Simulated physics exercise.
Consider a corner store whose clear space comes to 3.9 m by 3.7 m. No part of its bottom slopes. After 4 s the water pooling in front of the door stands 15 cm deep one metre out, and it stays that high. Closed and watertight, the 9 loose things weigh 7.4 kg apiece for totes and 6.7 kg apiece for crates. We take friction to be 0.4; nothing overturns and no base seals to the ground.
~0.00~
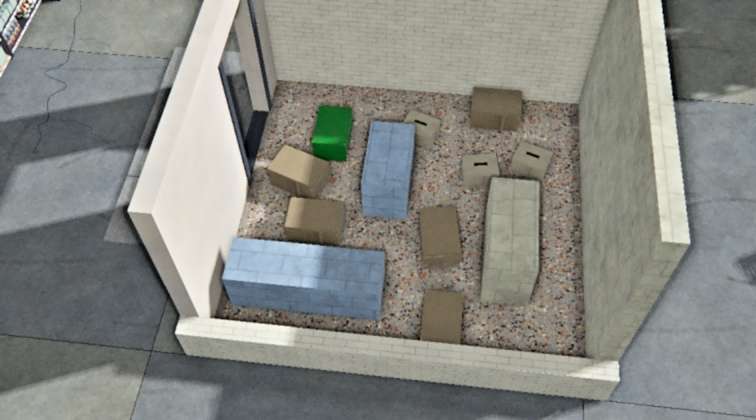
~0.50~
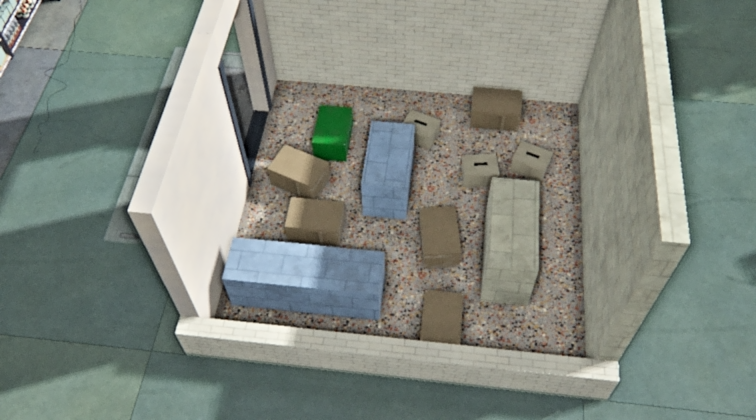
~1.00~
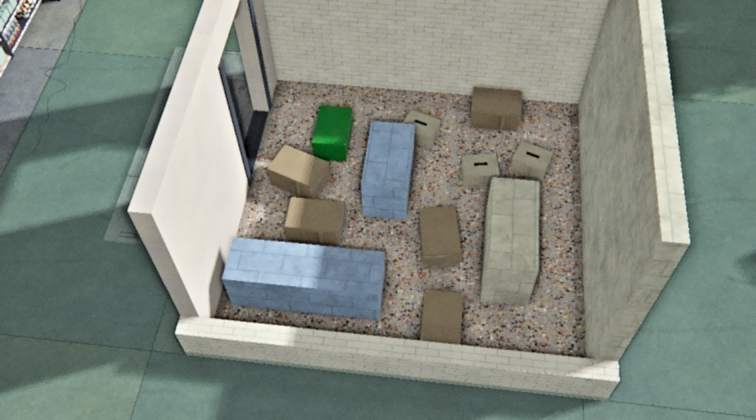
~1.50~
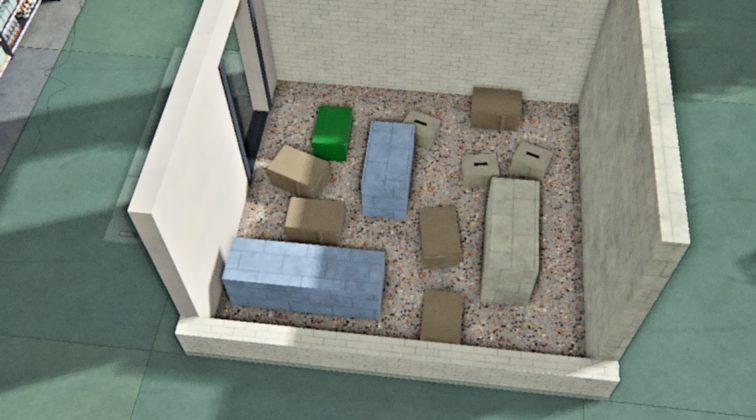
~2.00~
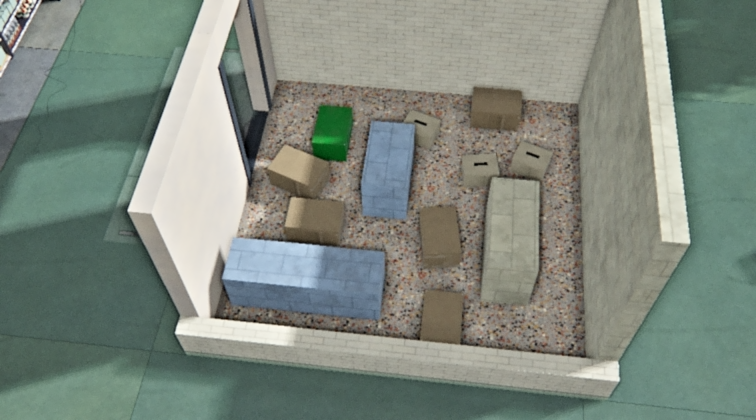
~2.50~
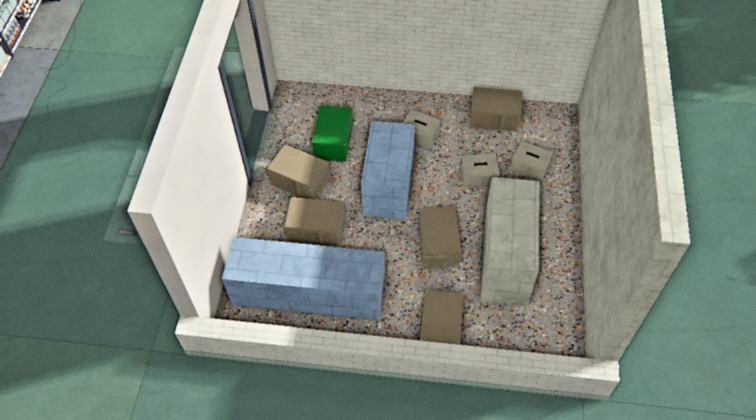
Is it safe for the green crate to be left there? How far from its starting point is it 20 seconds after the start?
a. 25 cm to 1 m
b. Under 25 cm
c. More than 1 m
More than 1 m (c).
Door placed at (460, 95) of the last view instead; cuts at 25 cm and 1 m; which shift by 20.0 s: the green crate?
Outcome: The green crate moves only slightly.
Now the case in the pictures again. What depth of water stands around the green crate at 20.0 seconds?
Somewhere close to 12 cm.
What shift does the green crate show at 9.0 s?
About 250 cm by then.
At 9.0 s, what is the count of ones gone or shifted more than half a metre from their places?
At that moment it comes to 5.
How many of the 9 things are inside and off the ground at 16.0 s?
At that moment it comes to 9.
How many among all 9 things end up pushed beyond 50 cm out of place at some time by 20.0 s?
That makes 9.
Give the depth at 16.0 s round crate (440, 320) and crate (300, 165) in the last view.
First about 9 cm, second about 8 cm.
After 4.0 s the green crate is near (362, 123), 0.4 m from its start, aground; 0 afloat.
After 9.0 s the green crate is near (532, 94), 2.5 m from its start, afloat; 6 afloat.
After 16.0 s the green crate is near (452, 153), 1.5 m from its start, afloat; 9 afloat.
After 20.0 s the green crate is near (515, 172), 2.2 m from its start, afloat; 9 afloat.
